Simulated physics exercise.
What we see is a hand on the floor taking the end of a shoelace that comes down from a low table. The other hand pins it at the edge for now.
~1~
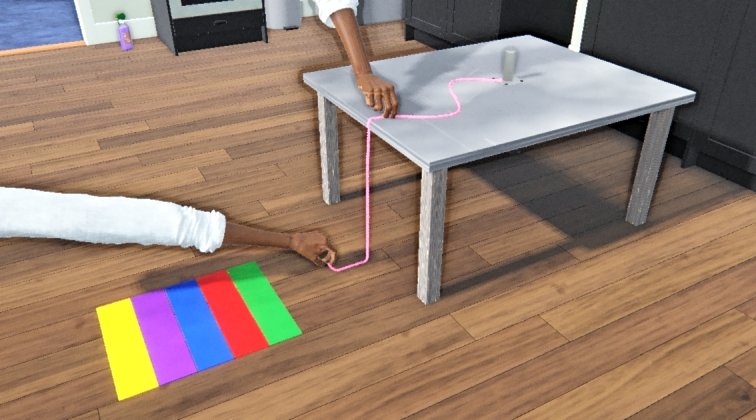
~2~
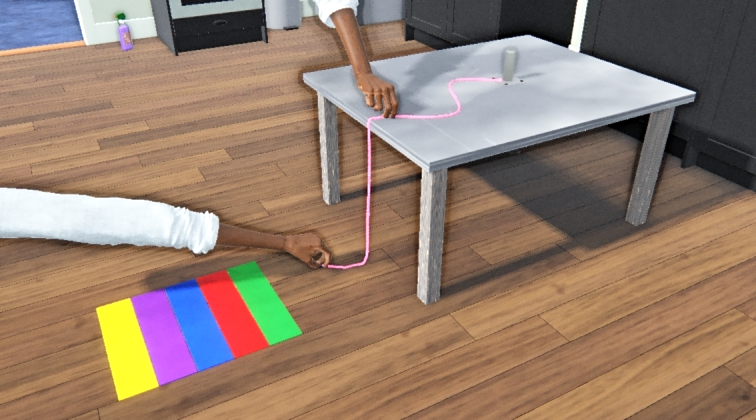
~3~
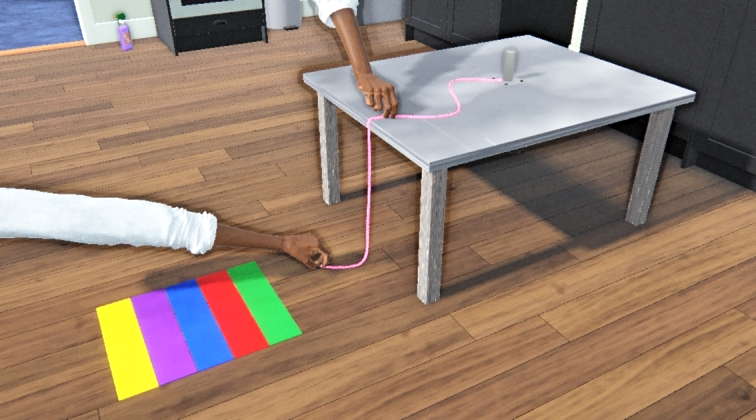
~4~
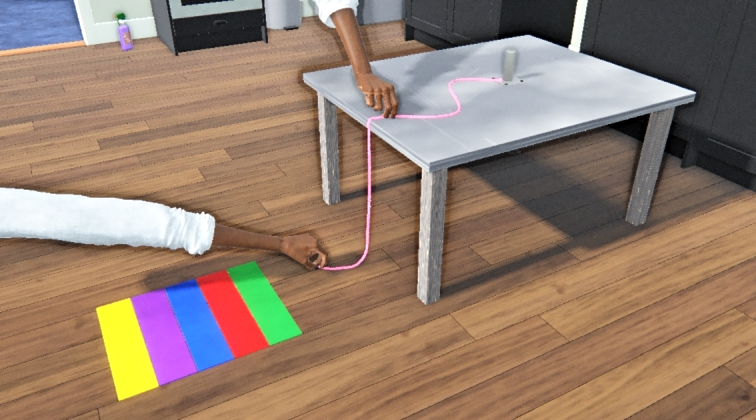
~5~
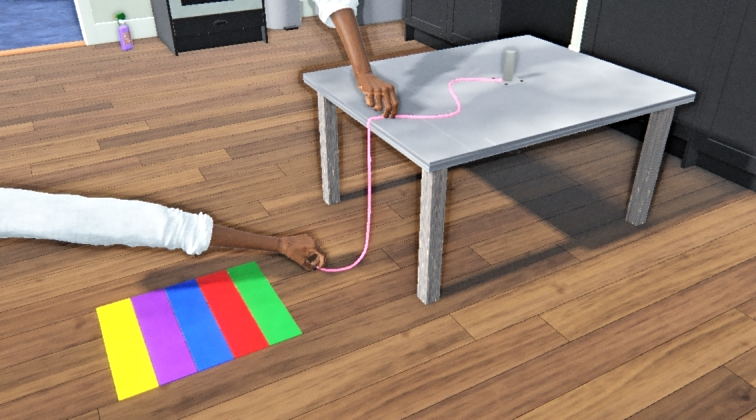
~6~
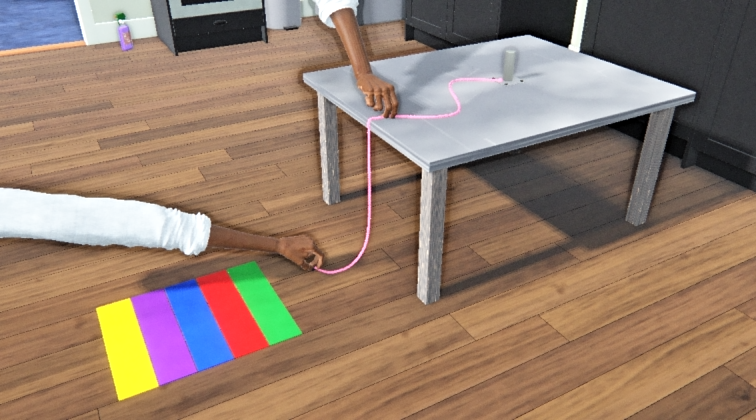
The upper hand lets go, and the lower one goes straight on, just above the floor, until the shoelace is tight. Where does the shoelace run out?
It halts on the purple strip.
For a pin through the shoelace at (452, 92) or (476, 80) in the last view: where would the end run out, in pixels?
About (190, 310) and (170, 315).
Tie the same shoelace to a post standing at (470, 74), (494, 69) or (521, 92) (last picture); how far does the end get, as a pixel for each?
Try by try, around (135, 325), (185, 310) and (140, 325).
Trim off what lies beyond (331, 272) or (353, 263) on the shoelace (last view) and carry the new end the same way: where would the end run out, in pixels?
Near (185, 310) and (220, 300).
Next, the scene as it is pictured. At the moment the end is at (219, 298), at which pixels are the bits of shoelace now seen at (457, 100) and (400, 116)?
About (424, 104), and the other about (363, 148).
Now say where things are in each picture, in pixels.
End (328, 264); green (277, 324); red (244, 336); blue (209, 348); purple (173, 361); yellow (134, 375), in the first frame.
End (323, 265); shoelace through (473, 80) (454, 96) (434, 117) (369, 128) (369, 192) (367, 250), in the second frame.
End (321, 266), in the third frame.
End (319, 266); shoelace through (473, 80) (454, 96) (434, 117) (369, 128) (369, 192) (367, 250), in the fourth frame.
End (317, 267), in the fifth frame.
End (315, 268); shoelace through (473, 80) (454, 96) (434, 117) (369, 128) (370, 192) (363, 250), in the sixth frame.
Soon after, end near (219, 298); over red.
Then, end near (181, 310); over blue.
At full stretch, end near (157, 318); over purple. Over purple.
